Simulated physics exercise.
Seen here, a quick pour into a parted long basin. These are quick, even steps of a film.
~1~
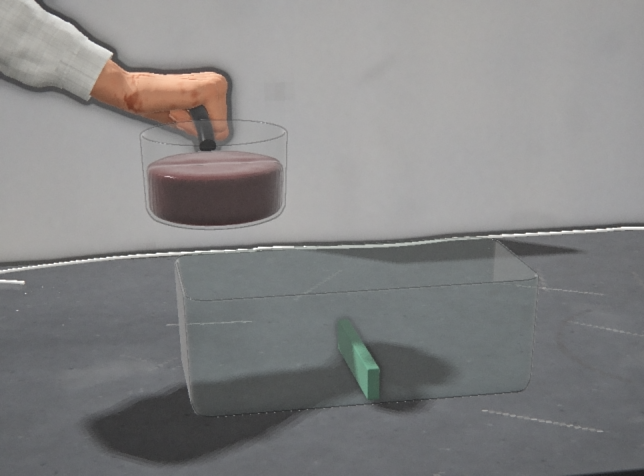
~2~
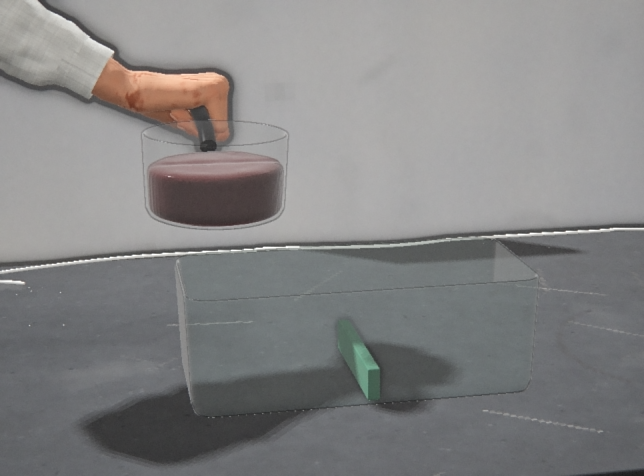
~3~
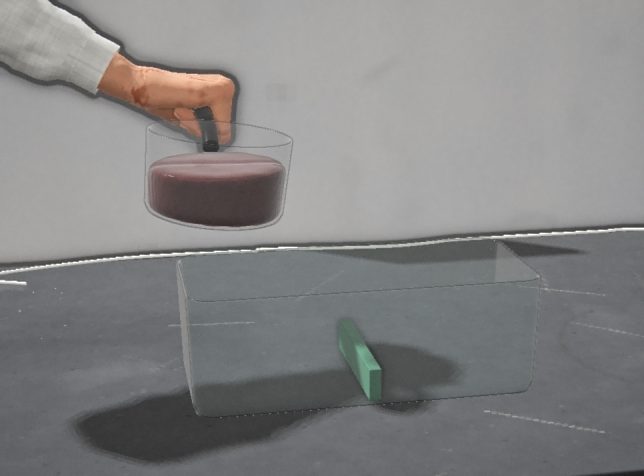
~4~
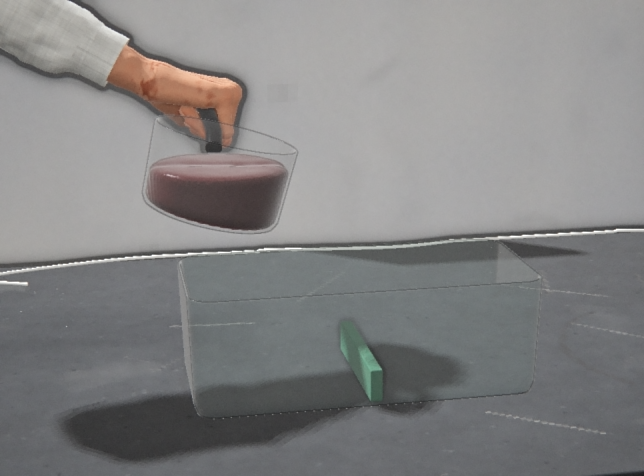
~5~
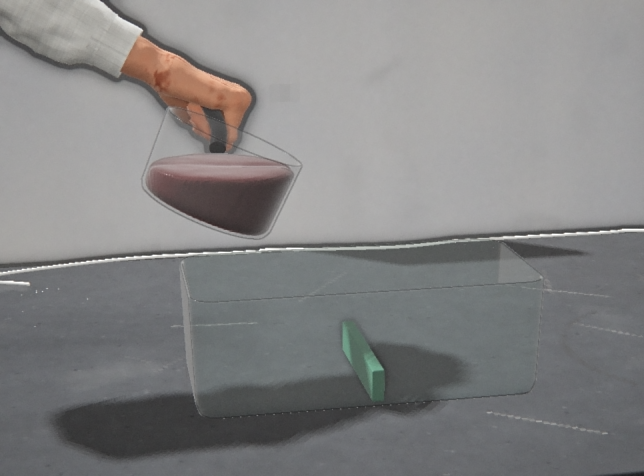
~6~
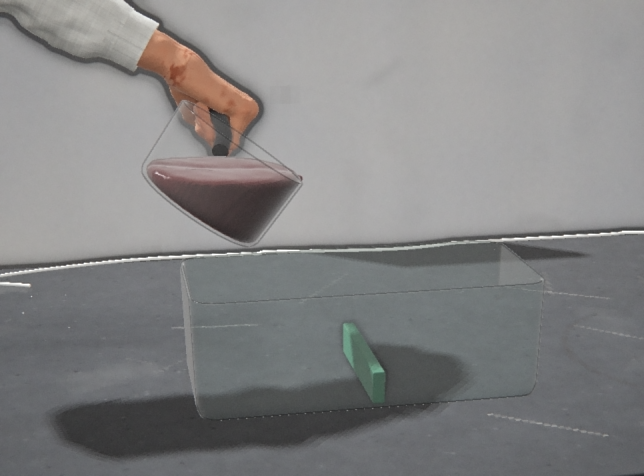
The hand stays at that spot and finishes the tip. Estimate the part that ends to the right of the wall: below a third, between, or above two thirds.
In the end less than a third is right of the wall.
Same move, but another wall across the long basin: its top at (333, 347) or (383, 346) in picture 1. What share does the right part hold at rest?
Near 50 % and 15 %.
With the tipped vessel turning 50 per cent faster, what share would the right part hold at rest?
Close to 10 per cent.
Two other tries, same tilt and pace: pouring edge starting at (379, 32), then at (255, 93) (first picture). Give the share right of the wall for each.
Near 85 % and 10 %.
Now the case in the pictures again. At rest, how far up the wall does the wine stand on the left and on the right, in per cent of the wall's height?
Near 60 on the left, 10 on the right.
A moment on, the tilt is 91° and 38 per cent is still to pour, 30 is left of the wall and 3 right of it.
Next, the tilt is 102° and 10 per cent is still to pour, 72 is left of the wall and 12 right of it.
Then the tilt is 102° and 1 per cent is still to pour, 81 is left of the wall and 15 right of it.
Later the tilt is 102° and 0 per cent is still to pour, 83 is left of the wall and 15 right of it.
In the end 83 per cent lies left of the wall, 15 right of it and 2 outside.
